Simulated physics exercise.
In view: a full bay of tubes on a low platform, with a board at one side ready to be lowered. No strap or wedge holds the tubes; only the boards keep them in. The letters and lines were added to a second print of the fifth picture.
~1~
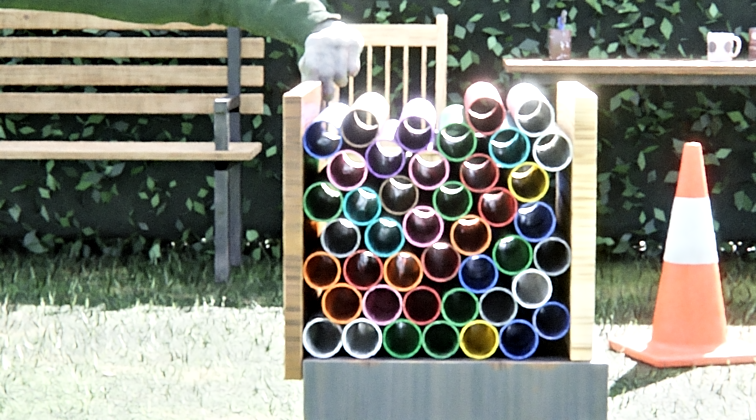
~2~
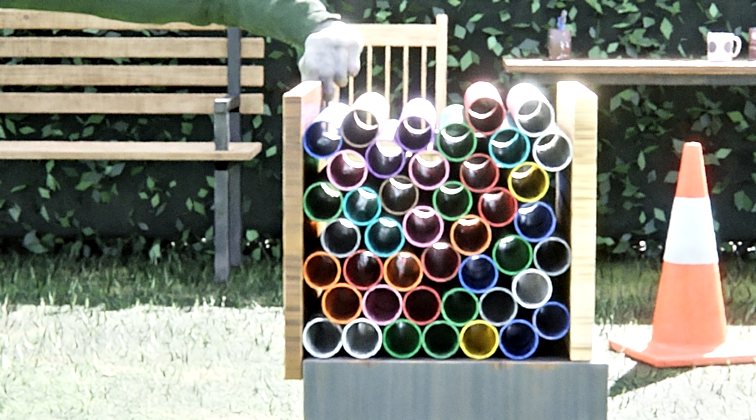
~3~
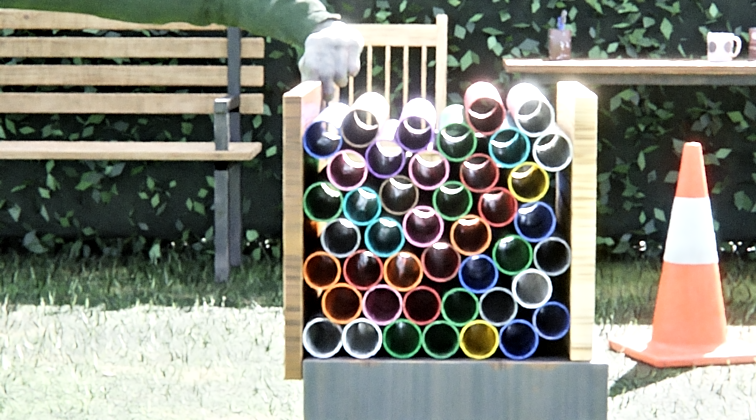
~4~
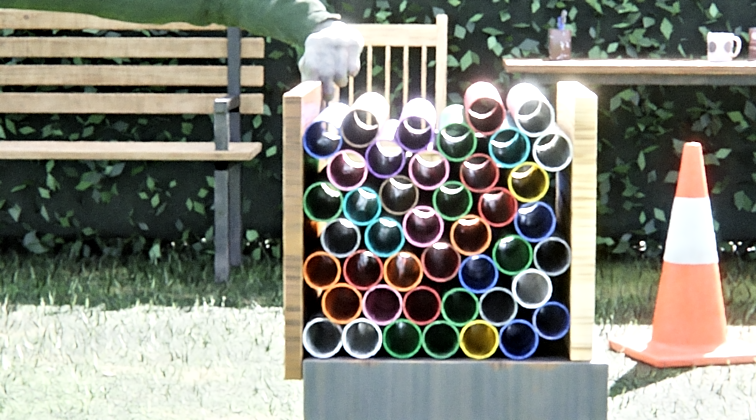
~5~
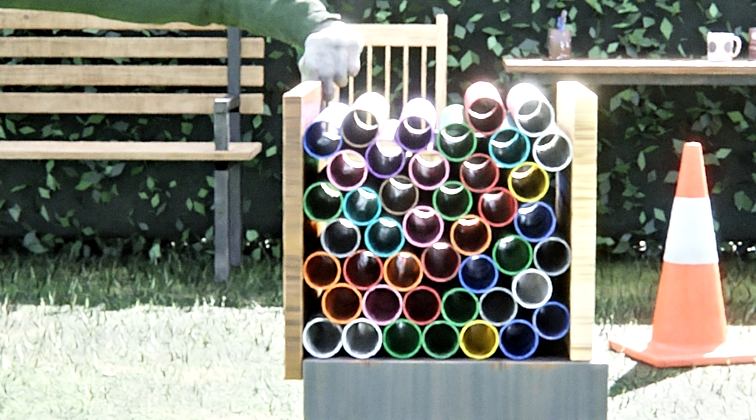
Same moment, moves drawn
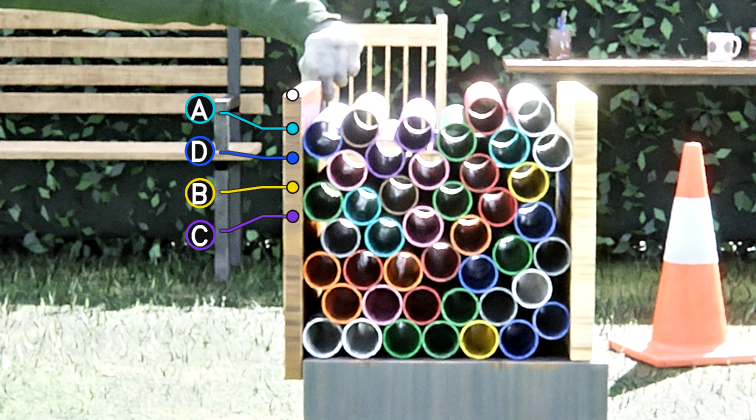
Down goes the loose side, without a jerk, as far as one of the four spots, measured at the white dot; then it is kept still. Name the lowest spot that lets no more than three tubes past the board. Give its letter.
Slide it to C.
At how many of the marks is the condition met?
The number is four.
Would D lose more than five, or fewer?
It loses fewer than five.
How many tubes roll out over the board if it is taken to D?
It comes to none.
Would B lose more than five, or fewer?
At B, fewer than five.
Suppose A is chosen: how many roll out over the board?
It comes to none.
On the copy, A at (292, 128); B at (292, 187); C at (293, 217); D at (292, 158); the white dot at (292, 95).
On C. First, top of the board (303, 156).
Then, top of the board (303, 215).
Finally, top of the board (303, 215), one out over the board.
By contrast, A none out over the board; B none out over the board; D none out over the board.
